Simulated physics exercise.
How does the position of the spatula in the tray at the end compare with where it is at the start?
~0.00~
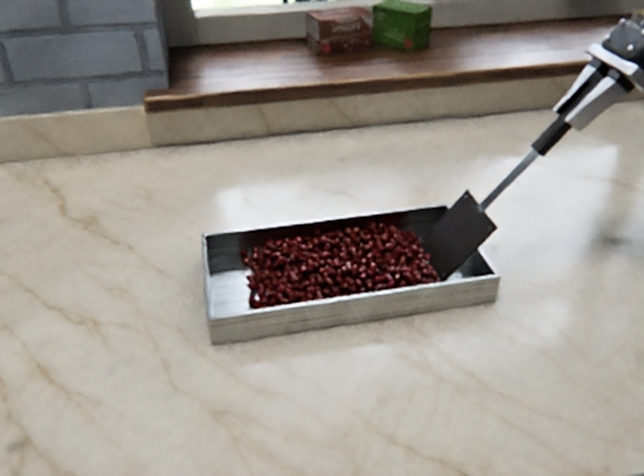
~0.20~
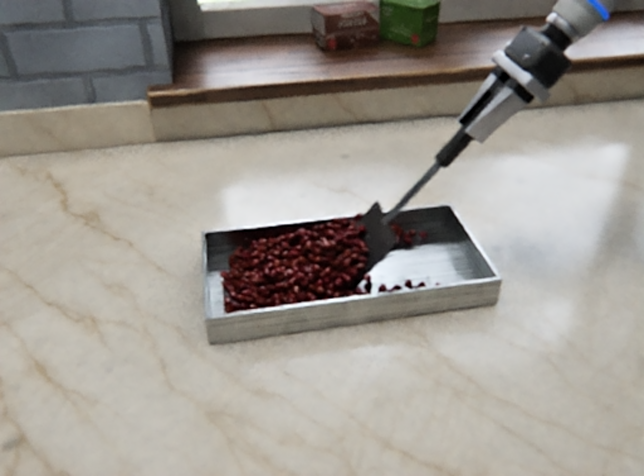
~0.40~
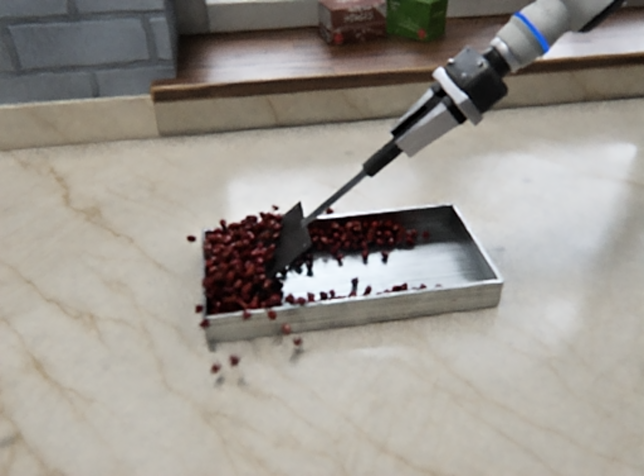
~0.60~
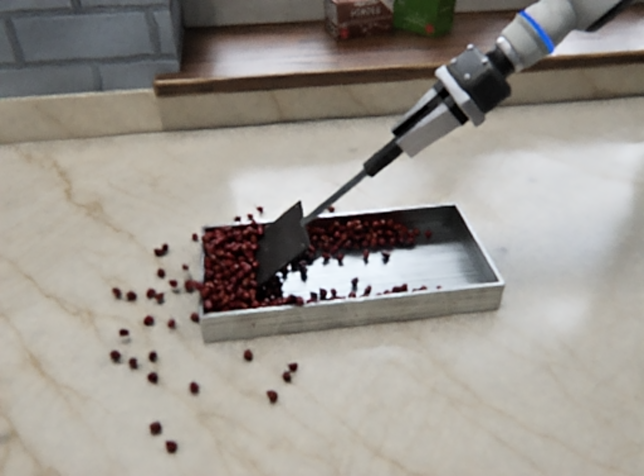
The spatula starts near the right end of the tray and ends up well to the left, among the beans piled toward the tray's left end.
